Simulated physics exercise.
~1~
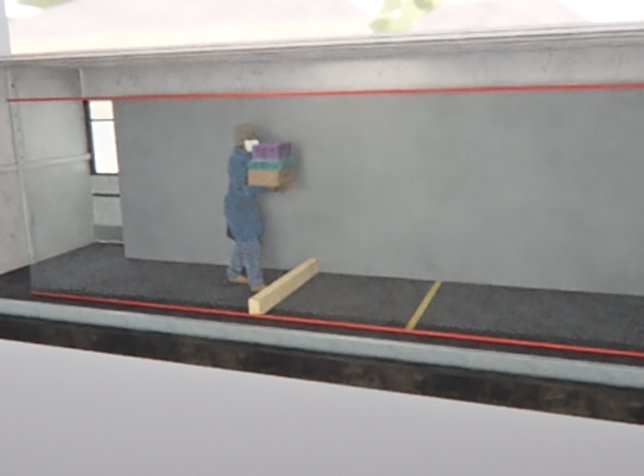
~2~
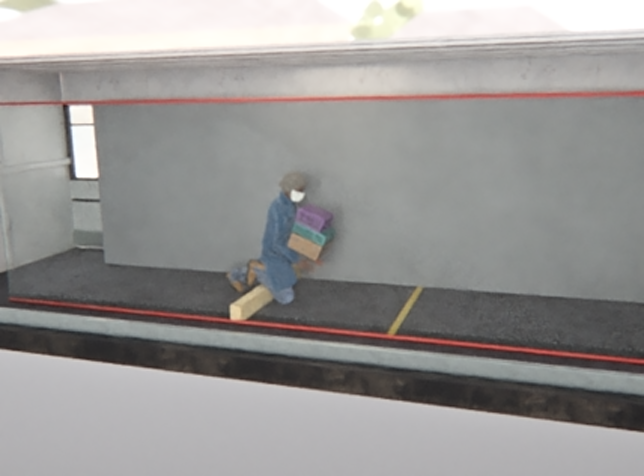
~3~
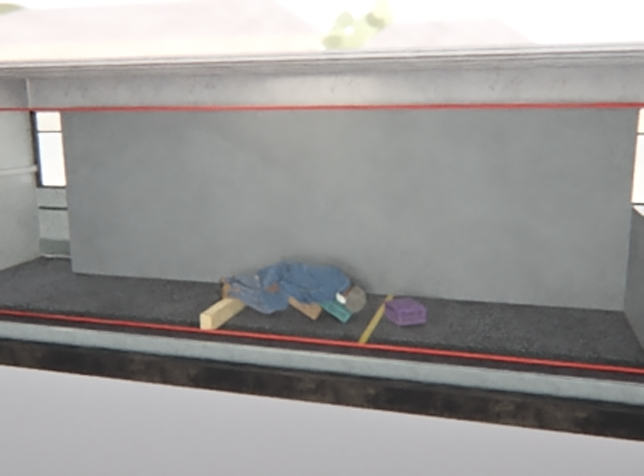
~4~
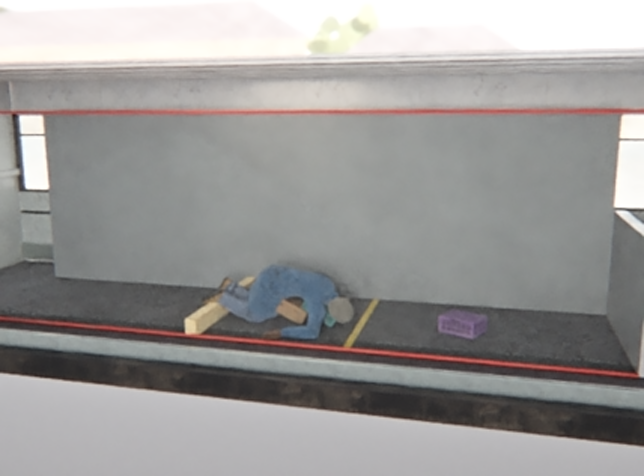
A person in blue overalls, a brown cap and a white face mask stands side-on in a narrow grey-walled compartment, seen from outside, holding a purple crate stacked over a teal one and a brown box. A pale wooden beam lies at their feet, with a yellow line across the dark floor to the right. The person pitches forward over the beam, dropping to their knees as the stack tilts. They fall flat, and the load spills rightward. The purple crate slides well past the yellow line, while the person, teal crate and brown box end short of it.
